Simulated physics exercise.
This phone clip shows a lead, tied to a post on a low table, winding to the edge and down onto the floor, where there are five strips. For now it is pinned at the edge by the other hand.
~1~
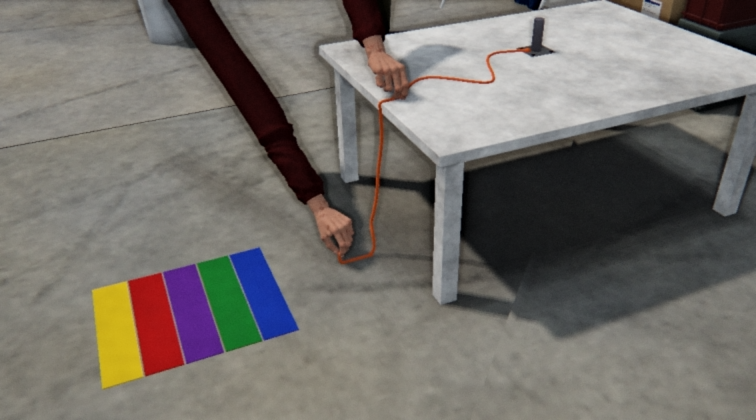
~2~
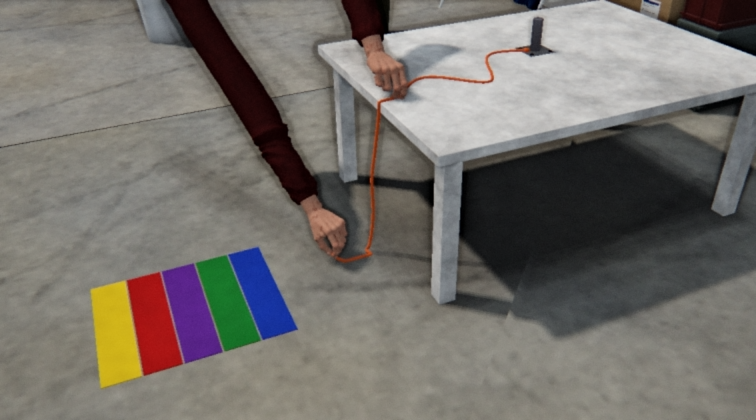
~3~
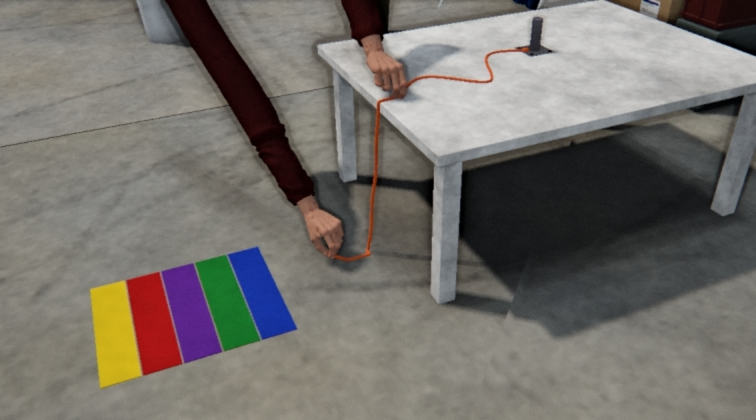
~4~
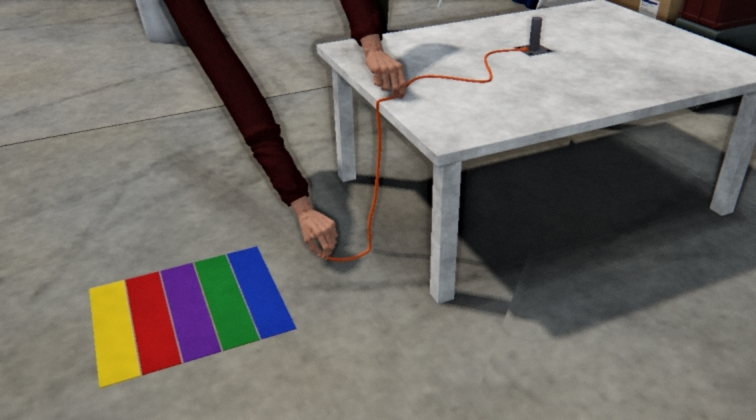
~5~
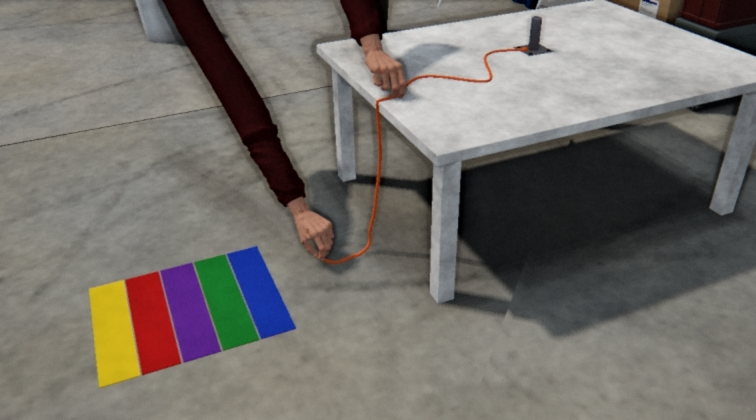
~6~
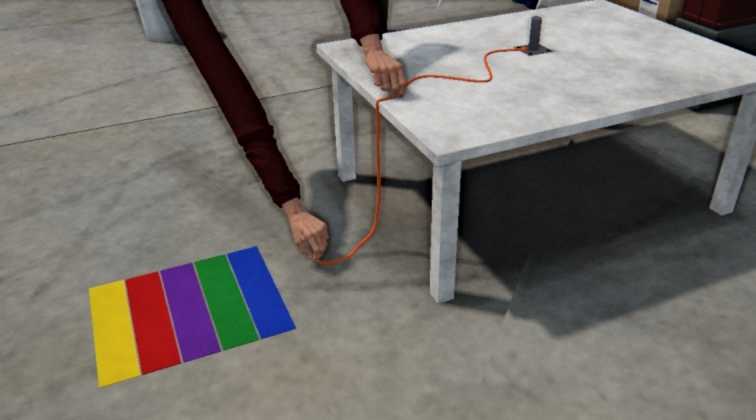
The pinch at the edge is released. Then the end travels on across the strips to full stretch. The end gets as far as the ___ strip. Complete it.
The end gets as far as the red strip.
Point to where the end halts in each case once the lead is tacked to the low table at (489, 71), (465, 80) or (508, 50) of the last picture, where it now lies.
Estimated spots in sequence: (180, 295), (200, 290), (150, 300).
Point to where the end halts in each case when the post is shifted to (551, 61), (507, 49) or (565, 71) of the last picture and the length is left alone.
Roughly (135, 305), then (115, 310), then (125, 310).
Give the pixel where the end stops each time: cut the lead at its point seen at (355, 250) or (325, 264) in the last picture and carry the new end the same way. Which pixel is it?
Result 1: (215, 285). Result 2: (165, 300).
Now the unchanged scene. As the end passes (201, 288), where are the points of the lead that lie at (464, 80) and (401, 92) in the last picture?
Around (419, 82) and (365, 130).
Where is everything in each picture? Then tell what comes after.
The first frame shows end (339, 253); blue (274, 318); green (238, 329); purple (200, 340); red (161, 351); yellow (120, 363).
The second frame shows end (333, 254); lead through (494, 53) (492, 78) (427, 77) (381, 104) (372, 175) (370, 241).
The third frame shows end (329, 255).
The fourth frame shows end (323, 256); lead through (493, 52) (491, 77) (426, 77) (380, 103) (378, 173) (370, 239).
The fifth frame shows end (319, 257).
The sixth frame shows end (314, 258); lead through (493, 52) (491, 77) (426, 77) (380, 103) (379, 173) (366, 239).
Soon after, end near (202, 288); over purple.
After that, end near (165, 298); over red.
At the stop, end near (144, 304); over red. The end stops over the red strip.
